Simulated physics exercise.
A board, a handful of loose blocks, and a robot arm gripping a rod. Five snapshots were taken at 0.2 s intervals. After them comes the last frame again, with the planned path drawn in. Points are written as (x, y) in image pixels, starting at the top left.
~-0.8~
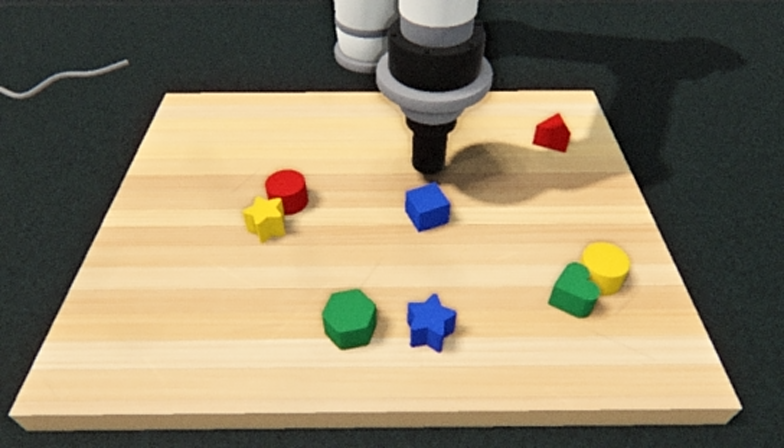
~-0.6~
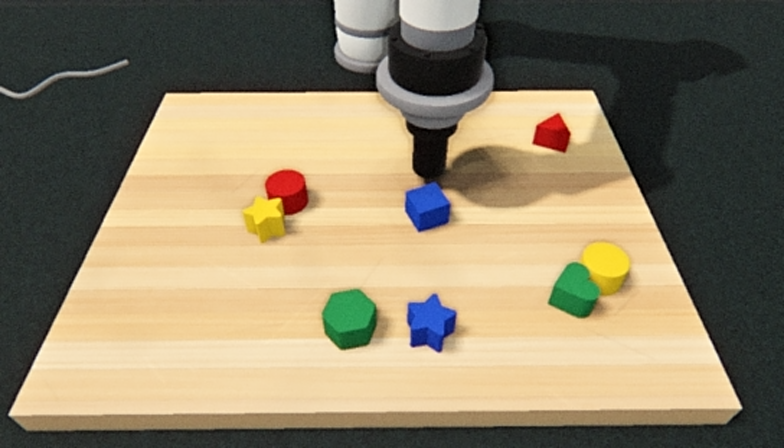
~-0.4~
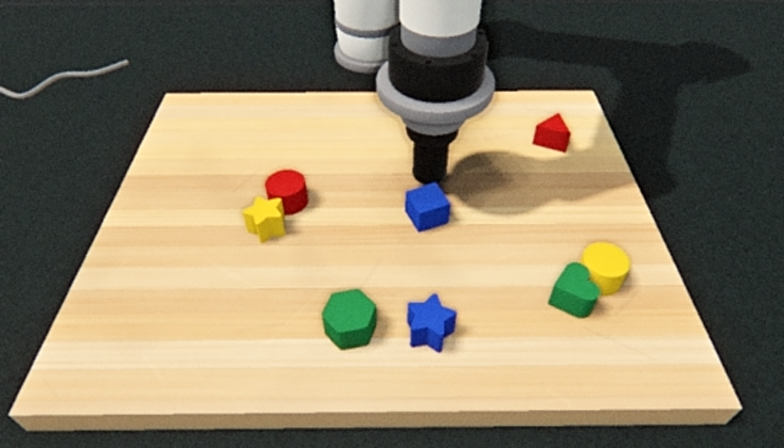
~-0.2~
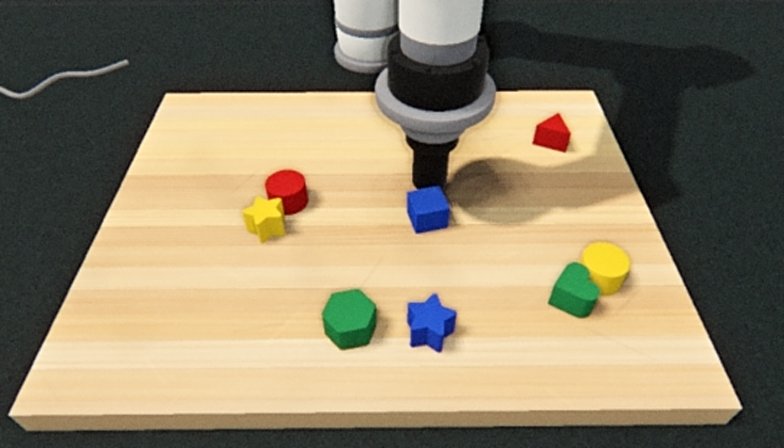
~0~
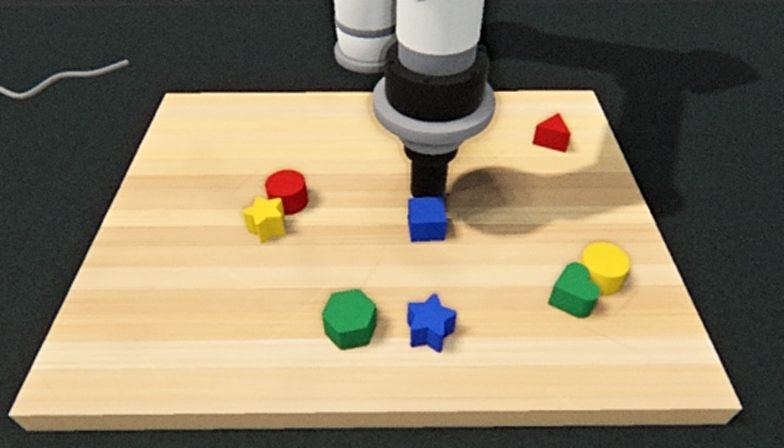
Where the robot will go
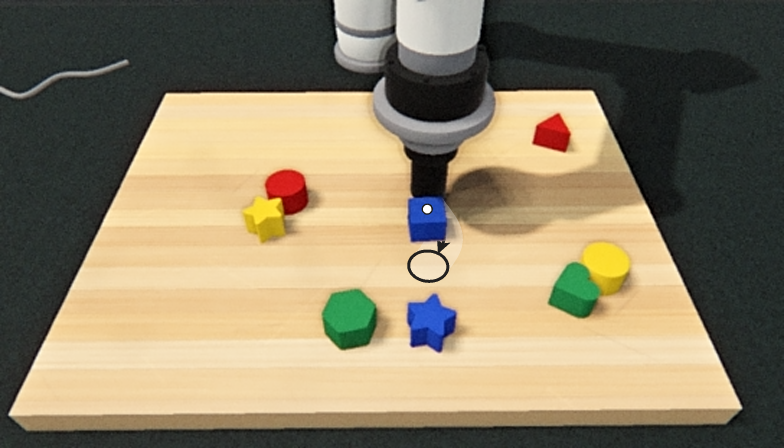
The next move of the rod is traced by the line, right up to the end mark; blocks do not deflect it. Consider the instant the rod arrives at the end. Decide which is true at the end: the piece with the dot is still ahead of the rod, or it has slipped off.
I think it holds its spot in front.
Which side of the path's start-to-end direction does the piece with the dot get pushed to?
Slides right.
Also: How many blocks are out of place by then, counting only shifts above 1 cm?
Here I'd predict a lone block moving more than 1 cm.
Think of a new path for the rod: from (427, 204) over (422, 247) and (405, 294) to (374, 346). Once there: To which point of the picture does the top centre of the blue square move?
The middle of the upper face of the blue square will lie at about (388, 365) in the picture.
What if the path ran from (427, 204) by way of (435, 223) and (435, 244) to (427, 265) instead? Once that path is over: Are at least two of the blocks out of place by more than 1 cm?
I'd say no.
Drawn move, from (427, 204) by way of (440, 223) and (442, 245) to (428, 266); the dot is on the blue square.
On the path given first. Halfway along, rod at (445, 223); blue square at (427, 238), turned 45° clockwise.
At the end, rod at (429, 255); blue square at (406, 271), turned 45° clockwise; blue star-shaped block still.
